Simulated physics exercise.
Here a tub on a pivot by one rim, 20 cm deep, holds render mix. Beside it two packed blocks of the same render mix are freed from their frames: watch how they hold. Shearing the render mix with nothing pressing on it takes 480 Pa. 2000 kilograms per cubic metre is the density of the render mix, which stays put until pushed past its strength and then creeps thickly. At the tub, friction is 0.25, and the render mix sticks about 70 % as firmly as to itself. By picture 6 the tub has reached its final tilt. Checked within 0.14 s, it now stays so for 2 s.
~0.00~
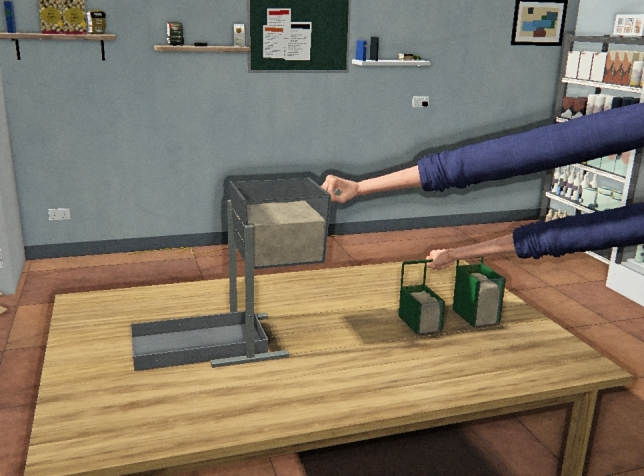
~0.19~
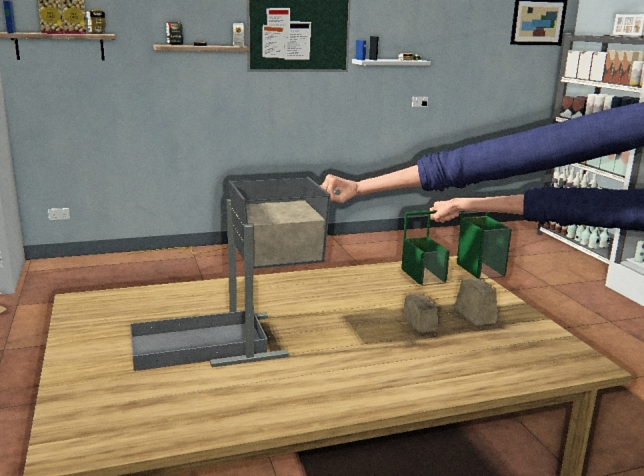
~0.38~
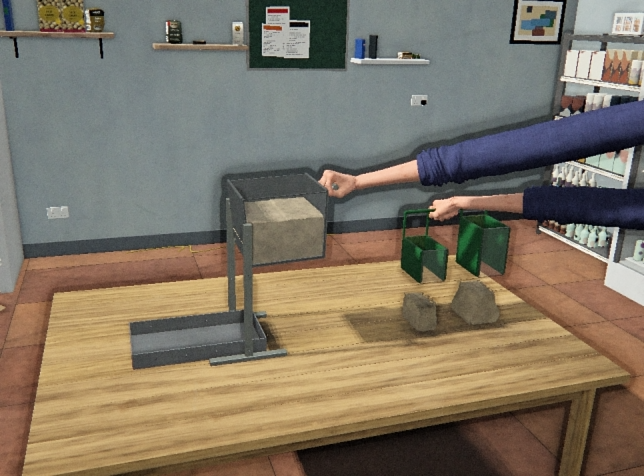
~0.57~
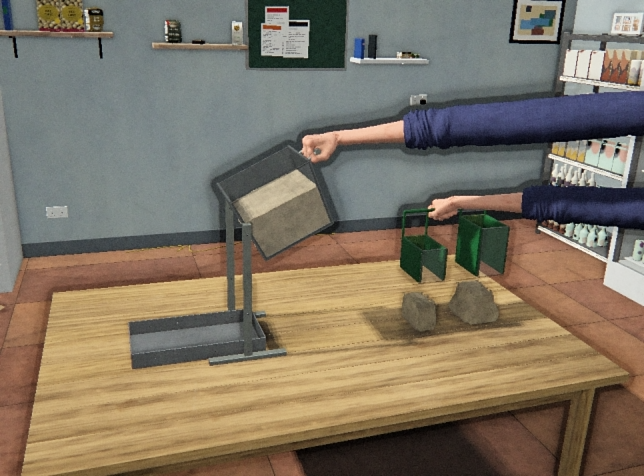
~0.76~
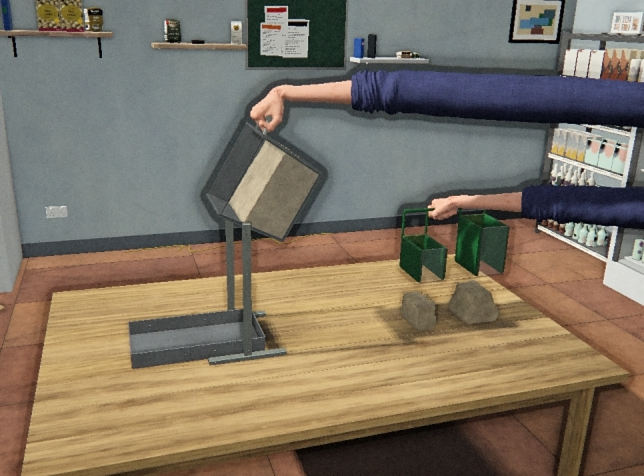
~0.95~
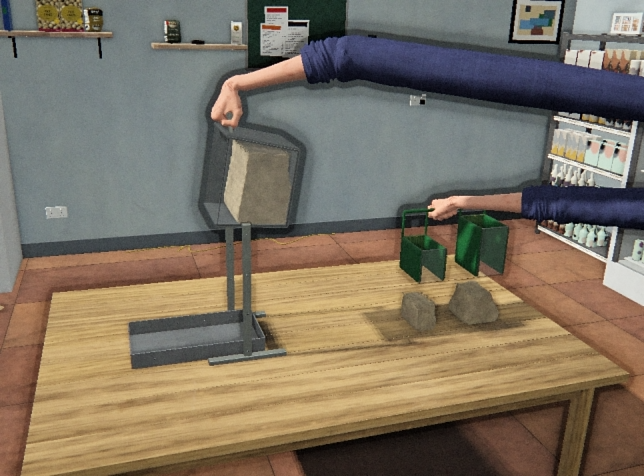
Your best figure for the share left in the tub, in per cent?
I would say about 74 %.
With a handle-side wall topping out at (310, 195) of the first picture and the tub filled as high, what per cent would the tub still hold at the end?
About 100 per cent.
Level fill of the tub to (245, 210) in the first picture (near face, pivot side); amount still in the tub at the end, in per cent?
Result: Approx. 55 % remaining in tub.
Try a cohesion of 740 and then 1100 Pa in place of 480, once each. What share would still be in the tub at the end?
Respectively, close to 100 % and close to 100 %.
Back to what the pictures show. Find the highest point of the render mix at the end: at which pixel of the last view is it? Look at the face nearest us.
It ends up highest close to (246, 187).
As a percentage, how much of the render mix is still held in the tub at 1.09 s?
Tub contents: Around 100 %.
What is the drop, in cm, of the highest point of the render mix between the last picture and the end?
10 cm or so.
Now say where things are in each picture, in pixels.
Handle-side rim at (328, 196), tilt 0 degrees; highest point of the render mix at (251, 225); test blocks 9.3 cm, 14 cm high (left to right), in the first frame.
Handle-side rim at (328, 195), tilt 0 degrees; highest point of the render mix at (250, 225); test blocks 9.2 cm, 13 cm high (left to right), in the second frame.
Handle-side rim at (326, 191), tilt 2 degrees; highest point of the render mix at (321, 216); test blocks 9.2 cm, 11 cm high (left to right), in the third frame.
Handle-side rim at (307, 162), tilt 26 degrees; highest point of the render mix at (313, 187); test blocks 9.1 cm, 11 cm high (left to right), in the fourth frame.
Handle-side rim at (262, 138), tilt 60 degrees; highest point of the render mix at (286, 155); test blocks 9.1 cm, 11 cm high (left to right), in the fifth frame.
Handle-side rim at (228, 138), tilt 81 degrees; highest point of the render mix at (251, 152); test blocks 9.1 cm, 11 cm high (left to right), in the sixth frame.
By 1.09 s, the tub is at 81 degrees and holds 100 %.
By 1.26 s, the tub is at 81 degrees and holds 87 %.
By 1.43 s, the tub is at 81 degrees and holds 77 %.
By 1.60 s, the tub is at 81 degrees and holds 74 %.
By 2.95 s, at the end, the tub is at 81 degrees and holds 74 %.
